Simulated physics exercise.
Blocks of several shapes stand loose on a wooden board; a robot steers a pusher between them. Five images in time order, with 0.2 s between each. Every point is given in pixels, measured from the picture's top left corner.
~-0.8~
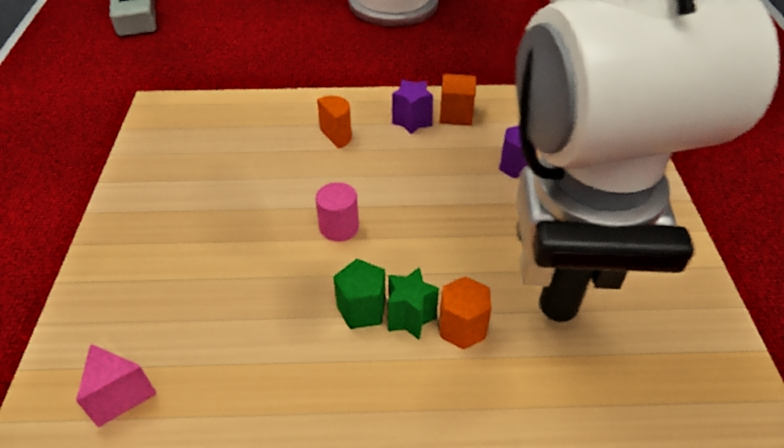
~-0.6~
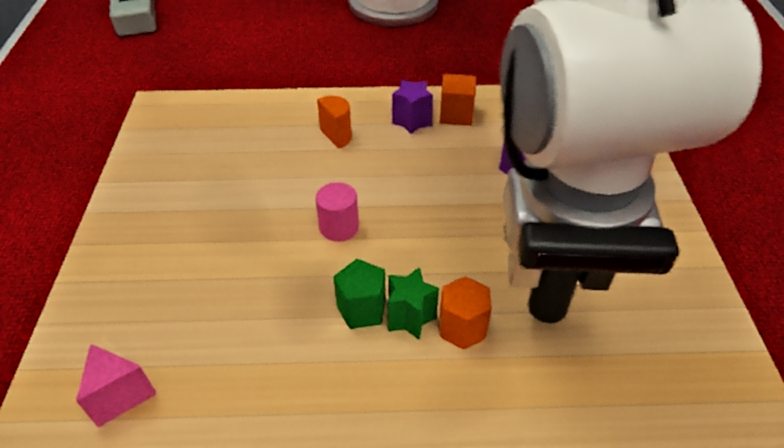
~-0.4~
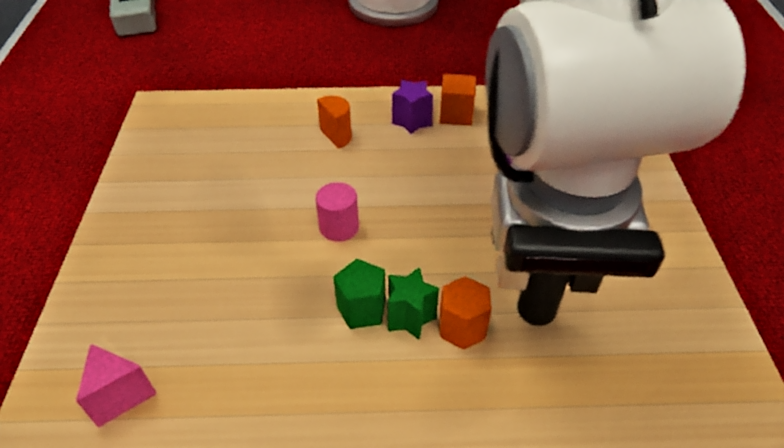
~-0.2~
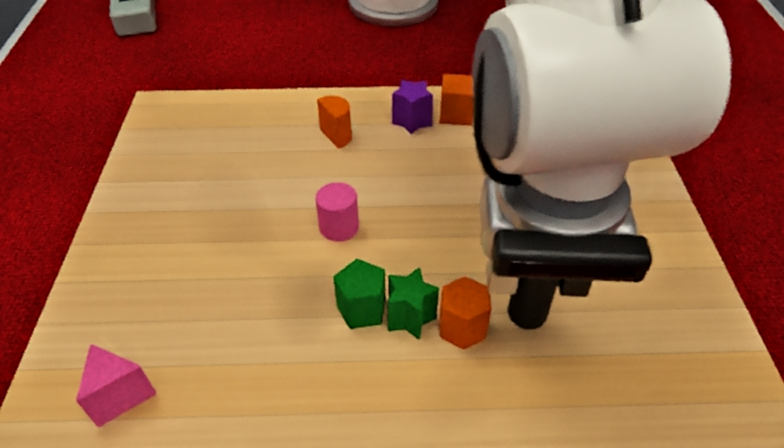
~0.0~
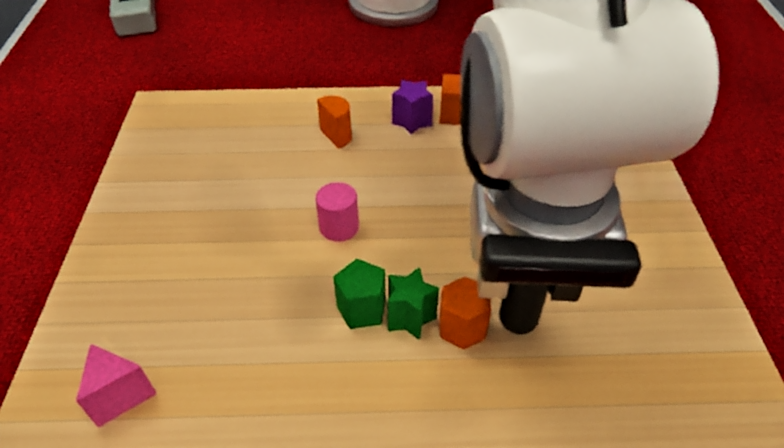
White robot arm with a black pusher sliding slowly left towards an orange hexagon, while colourful blocks stay still on wooden board.
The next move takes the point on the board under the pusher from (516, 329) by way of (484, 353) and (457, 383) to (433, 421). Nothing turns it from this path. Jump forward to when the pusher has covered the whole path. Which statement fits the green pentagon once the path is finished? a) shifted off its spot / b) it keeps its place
It's b.
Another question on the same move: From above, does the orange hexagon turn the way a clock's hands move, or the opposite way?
If we look at it from overhead, the orange hexagon pivots clockwise.
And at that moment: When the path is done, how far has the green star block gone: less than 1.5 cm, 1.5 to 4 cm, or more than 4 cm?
Offset: Below 1.5 cm.
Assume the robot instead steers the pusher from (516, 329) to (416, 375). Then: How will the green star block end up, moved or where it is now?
At the end, its place is different.
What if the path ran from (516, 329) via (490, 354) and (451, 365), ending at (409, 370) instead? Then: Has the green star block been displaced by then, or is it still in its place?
The answer is that it is displaced.
What follows on the original path. One third of the way, pusher at (485, 343); orange hexagon at (451, 299), turned 45° clockwise.
Two thirds of the way, pusher at (458, 375); orange hexagon at (450, 299), turned 45° clockwise.
At the end, pusher at (434, 412); green pentagon still; green star block still; orange hexagon at (450, 299), turned 45° clockwise.
